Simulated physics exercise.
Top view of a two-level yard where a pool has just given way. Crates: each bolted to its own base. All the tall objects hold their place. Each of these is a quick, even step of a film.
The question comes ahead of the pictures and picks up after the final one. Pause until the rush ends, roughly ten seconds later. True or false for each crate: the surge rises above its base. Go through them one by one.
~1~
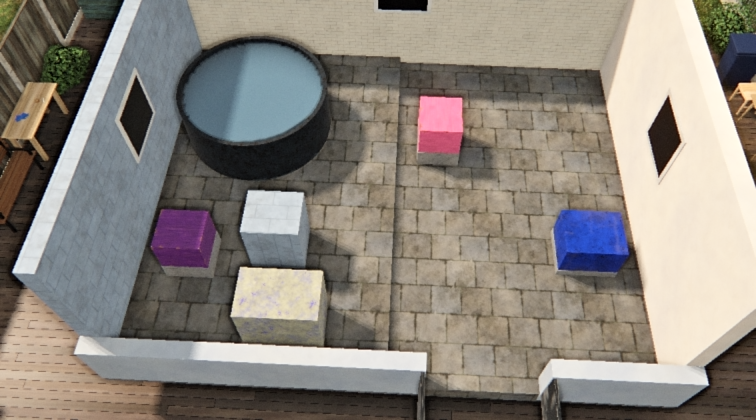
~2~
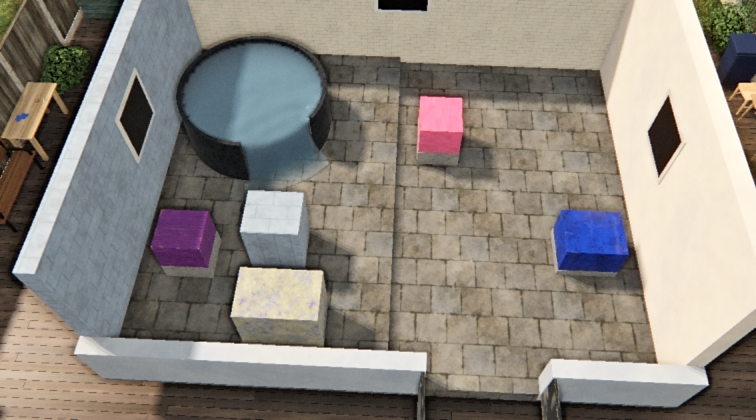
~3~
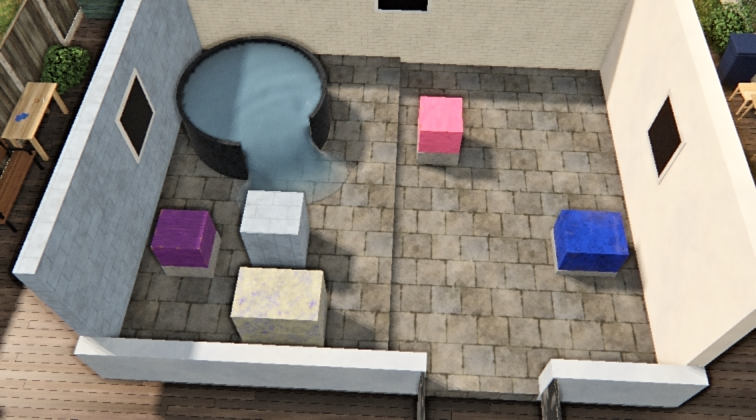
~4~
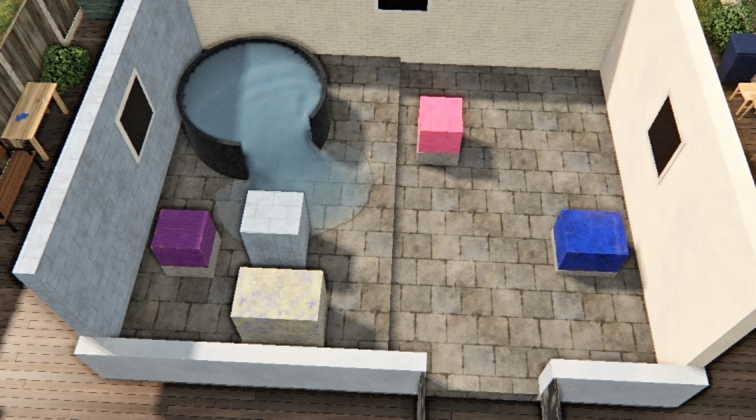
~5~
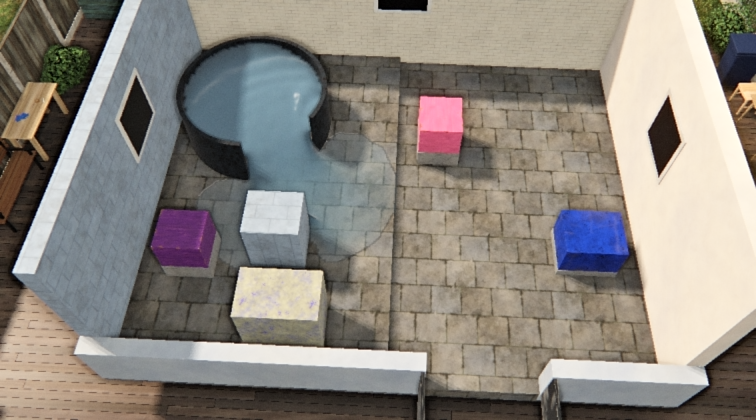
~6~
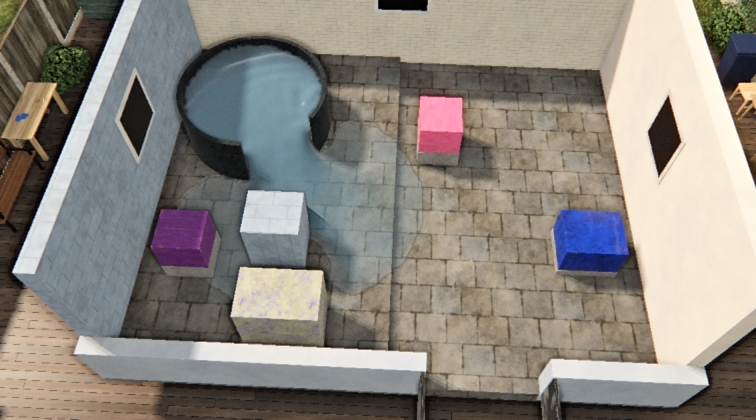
Blue crate: True; purple crate: False; pink crate: False.
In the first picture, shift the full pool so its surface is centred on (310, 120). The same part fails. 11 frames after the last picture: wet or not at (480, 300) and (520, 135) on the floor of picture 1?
The first spot is inundated and the second is not reached.
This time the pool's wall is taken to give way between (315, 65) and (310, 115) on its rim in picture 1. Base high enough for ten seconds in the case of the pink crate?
Looking at it, the pink crate gets overtopped.
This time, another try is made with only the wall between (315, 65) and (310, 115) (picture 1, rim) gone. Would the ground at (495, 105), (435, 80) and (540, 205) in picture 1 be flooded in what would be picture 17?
In turn: Awash, covered, under water.
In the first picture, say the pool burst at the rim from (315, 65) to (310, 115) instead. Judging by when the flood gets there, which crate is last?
Last in line is the crate marked purple.
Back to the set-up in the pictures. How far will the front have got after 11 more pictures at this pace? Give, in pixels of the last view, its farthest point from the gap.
My guess is roughly (660, 383).
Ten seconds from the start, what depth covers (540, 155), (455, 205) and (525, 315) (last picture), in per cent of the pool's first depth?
Depths of roughly 8, 6 and 10 per cent.
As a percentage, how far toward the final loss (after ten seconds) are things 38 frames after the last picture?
About 60 per cent.
A moment on, water covers 40 % of the floor; the blue crate not reached, the purple crate water round its plinth, the pink crate water round its plinth.
Next, water covers 55 % of the floor; the blue crate water round its plinth, the purple crate water round its plinth, the pink crate water round its plinth.
Then, water covers 70 % of the floor; the blue crate water round its plinth, the purple crate water round its plinth, the pink crate water round its plinth.
Later, water covers 85 % of the floor; the blue crate water round its plinth, the purple crate water round its plinth, the pink crate water round its plinth.
In the end, water covers 95 % of the floor; the blue crate was topped, the purple crate stayed above the water, the pink crate stayed above the water.
